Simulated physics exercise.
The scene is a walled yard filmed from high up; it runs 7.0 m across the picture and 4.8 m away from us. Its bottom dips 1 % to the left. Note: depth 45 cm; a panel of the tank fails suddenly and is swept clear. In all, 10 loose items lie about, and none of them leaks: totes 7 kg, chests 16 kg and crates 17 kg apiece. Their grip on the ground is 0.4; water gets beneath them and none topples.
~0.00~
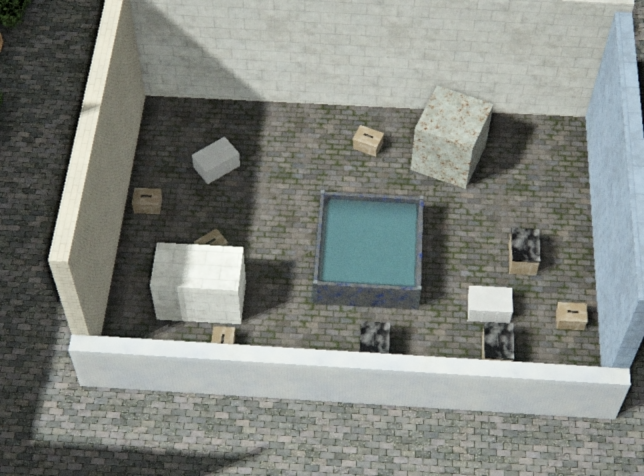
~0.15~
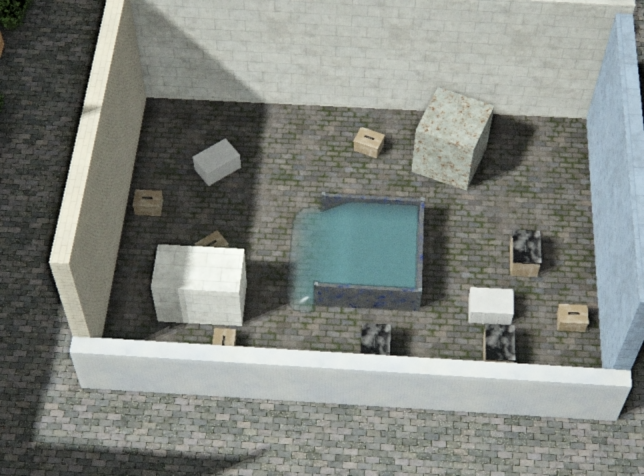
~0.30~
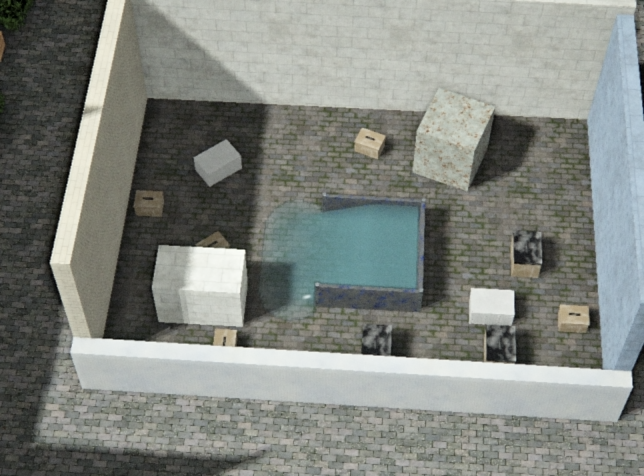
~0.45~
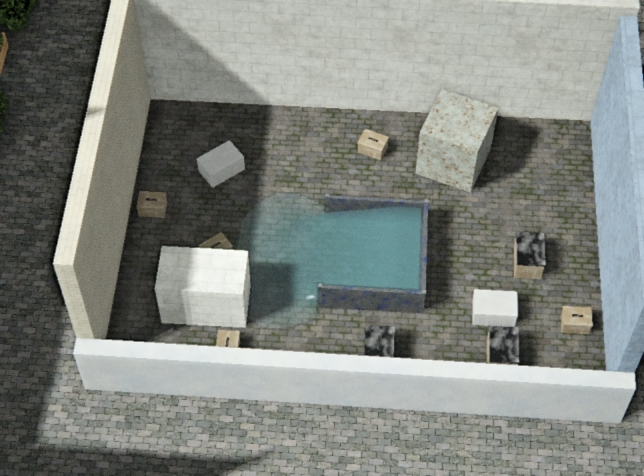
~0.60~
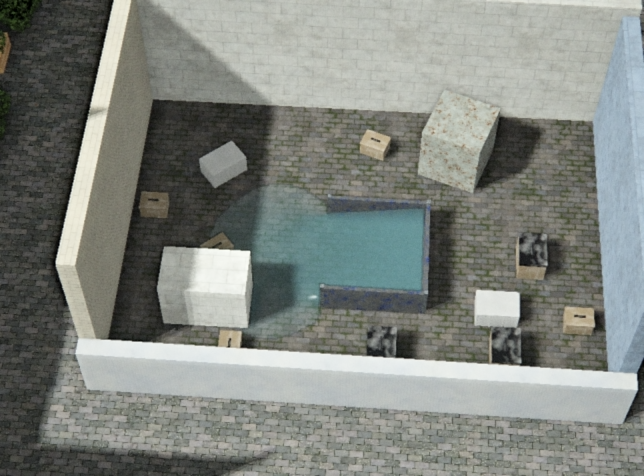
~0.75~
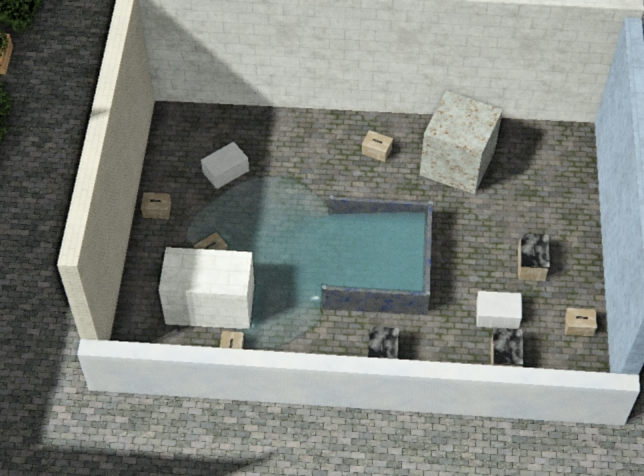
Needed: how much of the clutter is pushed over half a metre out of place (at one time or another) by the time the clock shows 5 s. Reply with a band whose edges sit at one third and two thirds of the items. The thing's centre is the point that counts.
Band: One third to two thirds.
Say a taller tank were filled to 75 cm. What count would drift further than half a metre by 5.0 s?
That would give 6.
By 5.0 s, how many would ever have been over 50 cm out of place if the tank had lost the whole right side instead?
5.
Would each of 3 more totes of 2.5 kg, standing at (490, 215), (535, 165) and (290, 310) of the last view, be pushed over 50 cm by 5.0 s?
Well, in turn they are below that, below that and above that.
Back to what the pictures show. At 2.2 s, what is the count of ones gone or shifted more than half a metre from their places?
The count is 3.
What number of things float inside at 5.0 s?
Total: 3.
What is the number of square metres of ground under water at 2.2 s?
Close to 14 m2, I'd say.
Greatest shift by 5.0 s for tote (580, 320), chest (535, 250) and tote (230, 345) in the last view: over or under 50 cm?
In order: Not as far, not as far and farther.
After 1.1 s 1 of 10 are over 50 cm from their spots; 0 afloat.
After 2.2 s 3 of 10 are over 50 cm from their spots; 2 afloat.
After 3.5 s 4 of 10 are over 50 cm from their spots; 4 afloat.
After 5.0 s 4 of 10 are over 50 cm from their spots, and 4 have been at some point; 3 afloat.
